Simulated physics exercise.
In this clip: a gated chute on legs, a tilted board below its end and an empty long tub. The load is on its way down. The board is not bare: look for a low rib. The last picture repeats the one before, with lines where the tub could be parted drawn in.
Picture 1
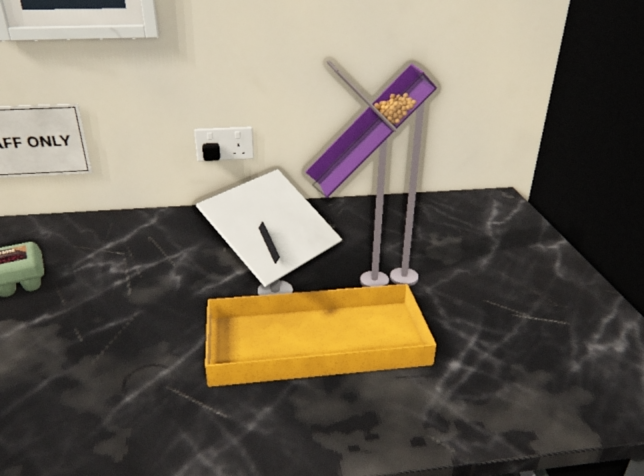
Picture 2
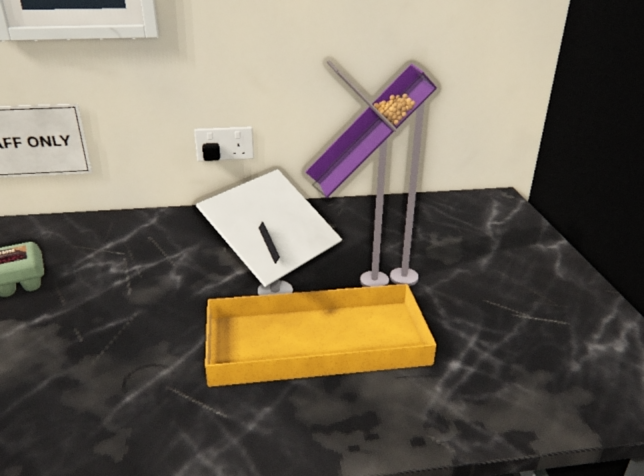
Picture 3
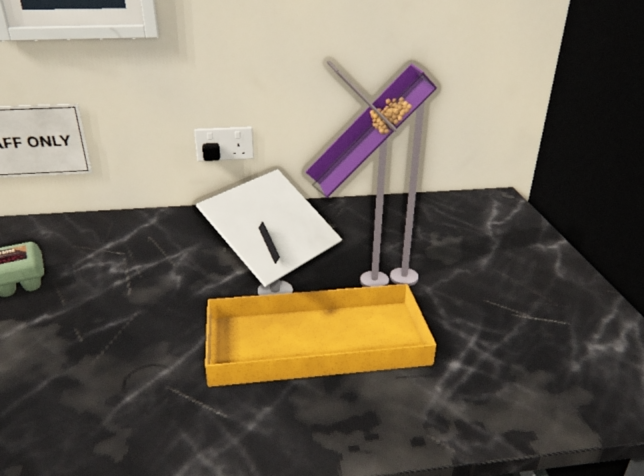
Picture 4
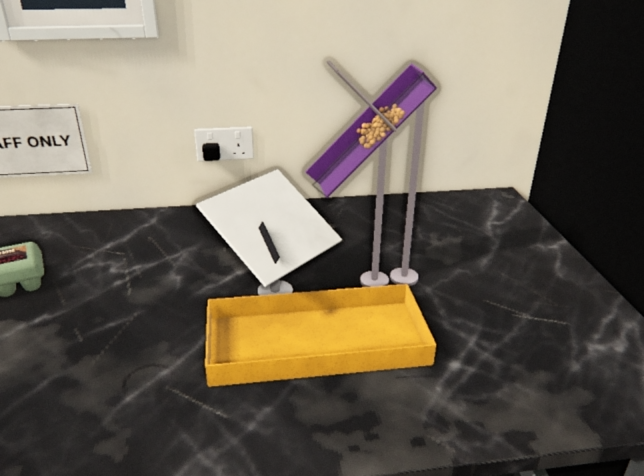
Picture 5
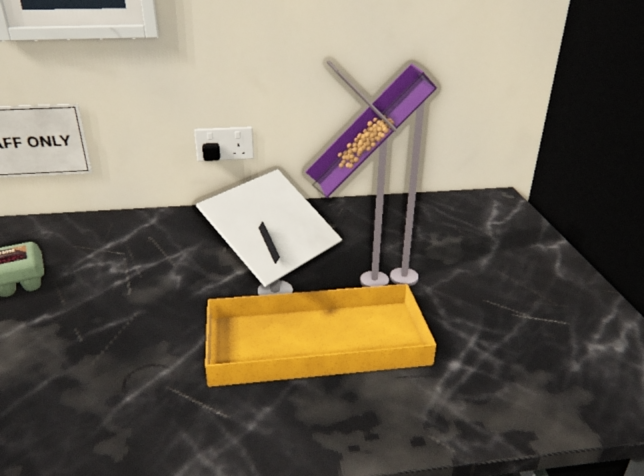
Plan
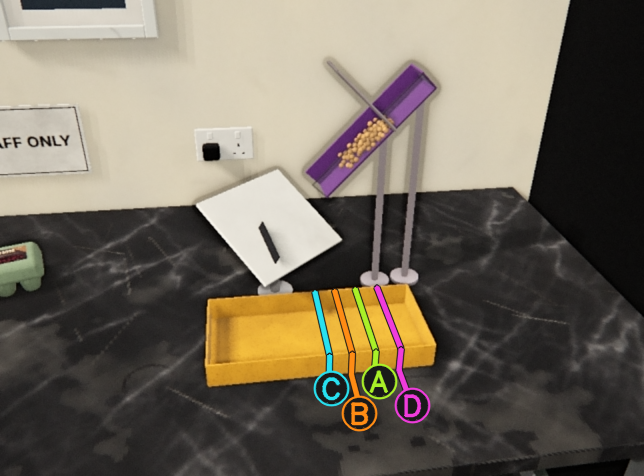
Round wooden beads sliding down a sloping purple chute on legs, above a tilted white board and an empty yellow tub.
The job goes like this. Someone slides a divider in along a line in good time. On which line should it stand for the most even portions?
Choose C.
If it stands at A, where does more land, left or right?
More lands on the left.
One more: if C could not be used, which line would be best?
The answer is B.
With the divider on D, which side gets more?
Left.
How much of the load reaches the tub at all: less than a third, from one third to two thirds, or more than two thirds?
About that: More than two thirds.
On the marked copy, line A crosses the front rim at (375, 350); line B crosses the front rim at (352, 352); line C crosses the front rim at (329, 354); line D crosses the front rim at (400, 348).
For line A, of what is caught, all on the left of the divider, none on the right.
For line B, of what is caught, most on the left of the divider, a small part on the right.
For line C, of what is caught, about two thirds on the left of the divider, about a third on the right.
For line D, of what is caught, nearly all on the left of the divider, a stray few on the right.
